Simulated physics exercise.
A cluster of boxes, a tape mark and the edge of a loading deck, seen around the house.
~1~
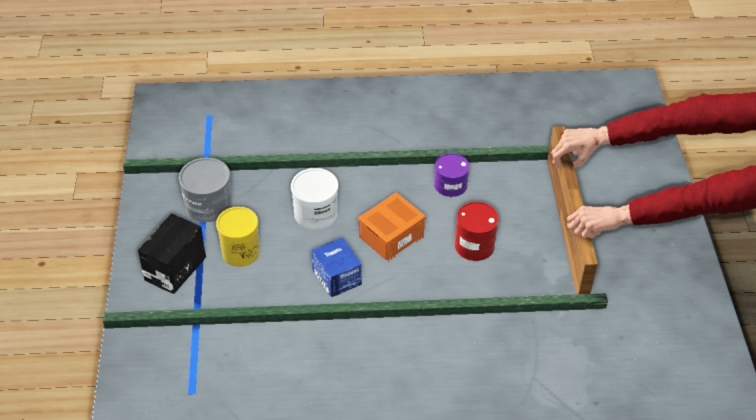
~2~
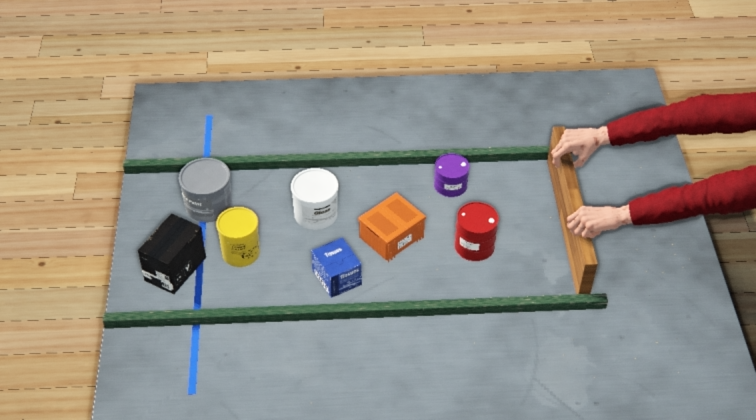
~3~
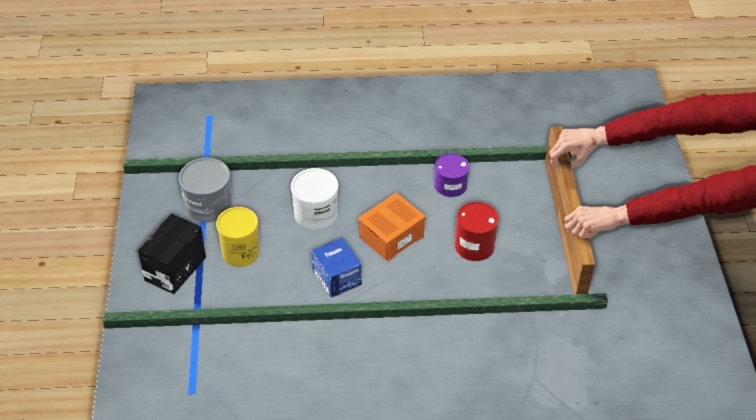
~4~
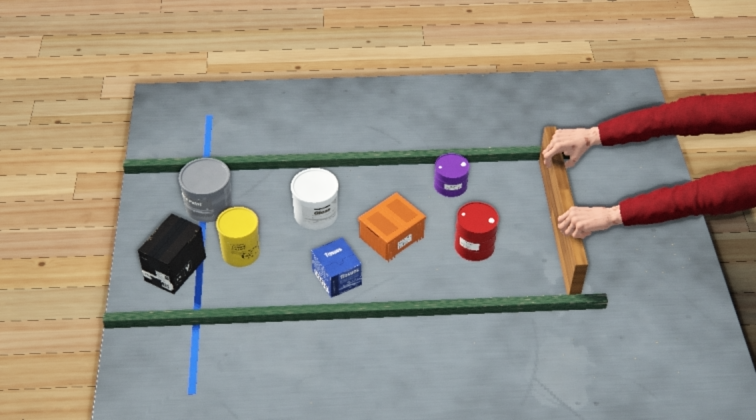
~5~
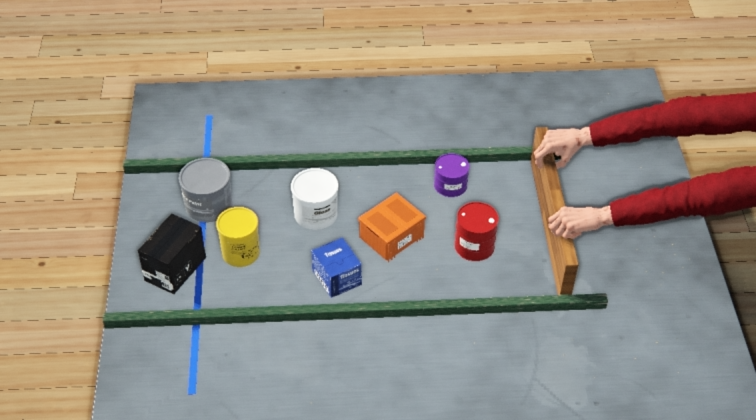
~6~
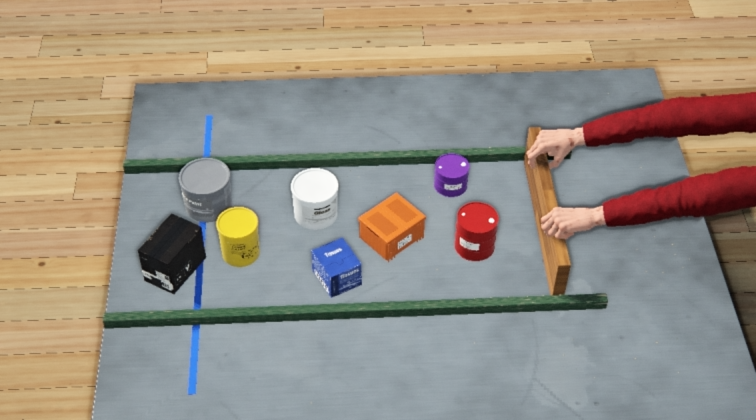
On a grey board laid over a wooden floor, two red-sleeved arms slid a wooden plank slightly left between green rails, while the colourful boxes and drums ahead of it stayed still.
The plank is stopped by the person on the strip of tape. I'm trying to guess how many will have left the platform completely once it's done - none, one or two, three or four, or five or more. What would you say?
The count that fall off is at least one and at most two.
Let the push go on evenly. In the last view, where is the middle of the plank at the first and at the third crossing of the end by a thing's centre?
At (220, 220) for the first, at (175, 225) for the third.
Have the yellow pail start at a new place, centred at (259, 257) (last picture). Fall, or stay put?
It is safe.
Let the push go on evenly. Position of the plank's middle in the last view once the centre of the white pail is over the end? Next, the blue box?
For the white pail at (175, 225), for the blue box at (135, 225).
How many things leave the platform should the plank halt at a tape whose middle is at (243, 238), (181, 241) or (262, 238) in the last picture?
In order, the counts are 0, 2 and 0.
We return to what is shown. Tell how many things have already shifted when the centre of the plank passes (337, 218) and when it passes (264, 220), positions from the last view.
That makes 5 at the first spot and 8 at the second.
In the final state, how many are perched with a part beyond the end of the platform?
It's 1.
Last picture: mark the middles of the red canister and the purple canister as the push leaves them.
Same order as the question: First (178, 244), second (187, 180).
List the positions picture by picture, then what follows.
The first picture shows black parcel (173, 254); grey pail (207, 190); yellow pail (239, 238); plank (571, 209); tape (201, 240).
The second picture shows grey pail (207, 190); purple canister (451, 175).
The third picture shows yellow pail (239, 238); blue box (337, 268).
The fourth picture shows black parcel (173, 254); plank (562, 210).
The fifth picture shows grey pail (207, 190); red canister (476, 232).
The sixth picture shows black parcel (173, 254); grey pail (207, 190); yellow pail (239, 238); plank (546, 210); tape (201, 240).
A little later, none off yet; black parcel at rest near (173, 254); grey pail at rest near (207, 190); yellow pail at rest near (239, 238).
When it is over, the number that fall off is one or two; down, grey pail.
